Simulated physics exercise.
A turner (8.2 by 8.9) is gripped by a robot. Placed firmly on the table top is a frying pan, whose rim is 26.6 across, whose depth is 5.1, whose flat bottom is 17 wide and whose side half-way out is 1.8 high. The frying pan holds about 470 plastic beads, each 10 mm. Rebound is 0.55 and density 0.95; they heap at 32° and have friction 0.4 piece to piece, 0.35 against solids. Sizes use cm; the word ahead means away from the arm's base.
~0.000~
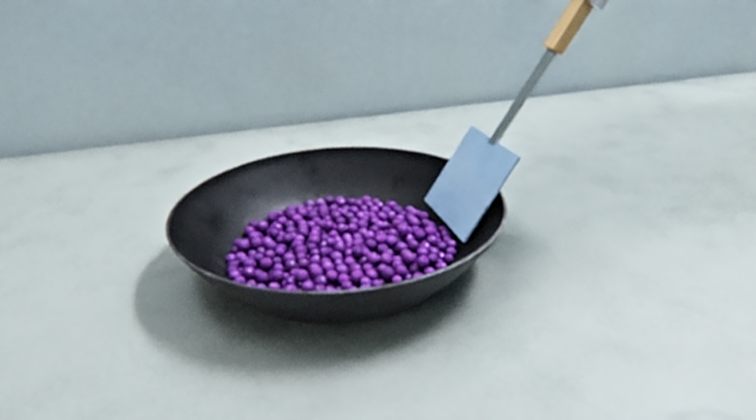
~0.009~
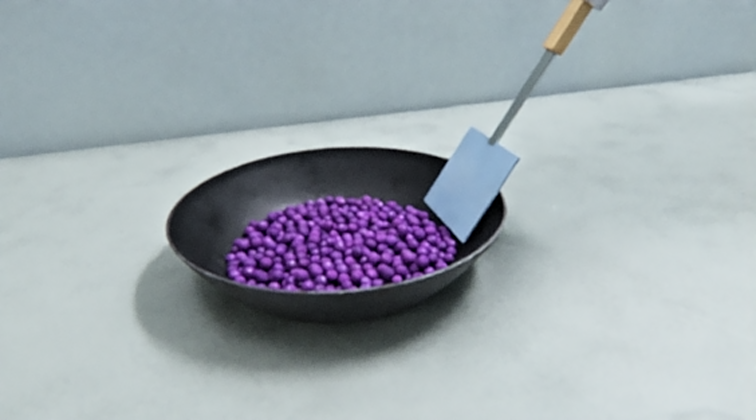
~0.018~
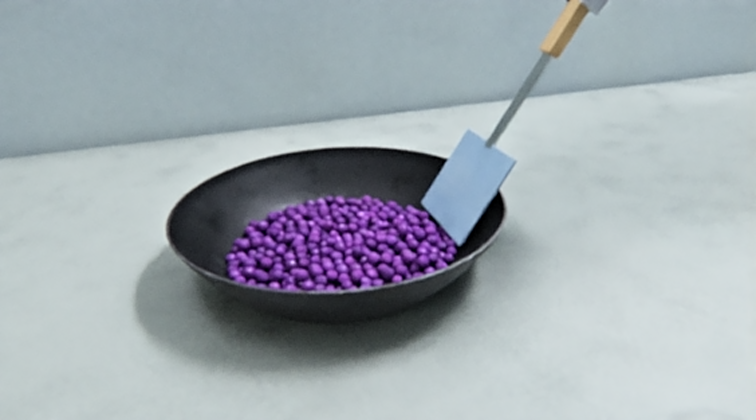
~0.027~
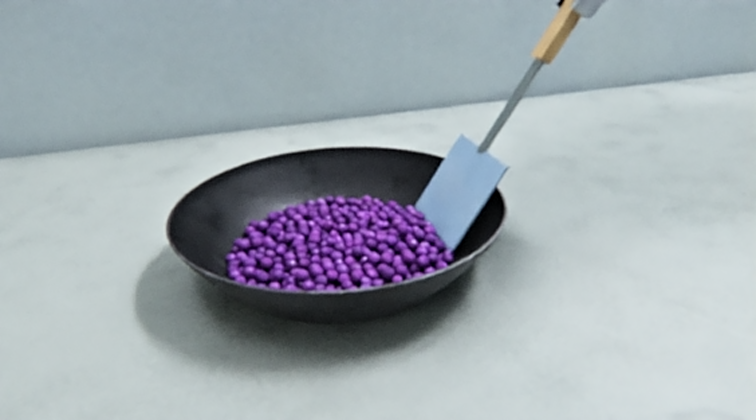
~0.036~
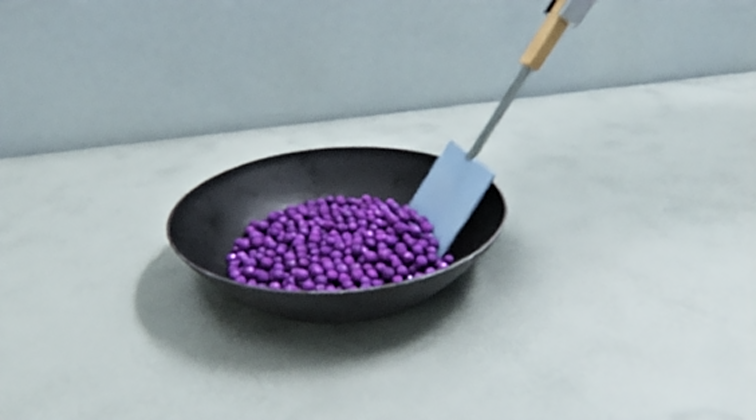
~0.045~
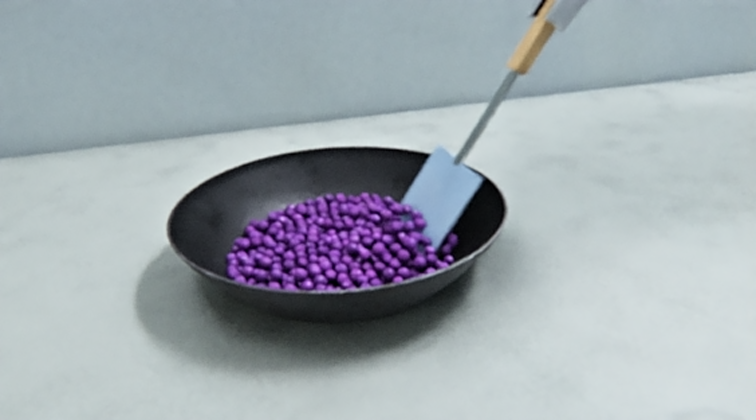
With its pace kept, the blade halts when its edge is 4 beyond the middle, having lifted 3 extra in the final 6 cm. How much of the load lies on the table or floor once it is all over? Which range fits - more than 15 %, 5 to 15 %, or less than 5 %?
The range that fits is 5 to 15 %.
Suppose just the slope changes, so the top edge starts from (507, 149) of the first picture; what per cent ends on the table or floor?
Roughly 10 percent ends on the table or floor.
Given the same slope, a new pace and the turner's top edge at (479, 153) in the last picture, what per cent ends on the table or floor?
Estimate: Close to 0 %.
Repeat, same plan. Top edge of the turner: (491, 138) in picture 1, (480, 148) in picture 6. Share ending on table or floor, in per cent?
Roughly 0 %.
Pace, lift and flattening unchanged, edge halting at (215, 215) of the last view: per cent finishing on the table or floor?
The share ending on the table or floor is about 25 per cent.
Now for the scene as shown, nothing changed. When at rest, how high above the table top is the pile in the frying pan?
Height at the end: Around 4.5 cm.
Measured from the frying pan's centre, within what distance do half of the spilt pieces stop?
Roughly 58 cm from the middle.
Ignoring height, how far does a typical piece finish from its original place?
Roughly 3 centimetres.
After 0.07 s, sloping 56°, highest piece 5 above the table; 466 in the frying pan.
After 0.09 s, sloping 56°, highest piece 7 above the table; 466 in the frying pan.
After 0.30 s, sloping 56°, highest piece 10 above the table; 426 in the frying pan, 34 on the table or floor, 6 on the blade or in flight.
After 1.35 s, sloping 56°, highest piece 4 above the table; 426 in the frying pan, 40 on the table or floor.
In the end, 426 in the frying pan, 40 on the table or floor. That is 9 % on the table or floor.
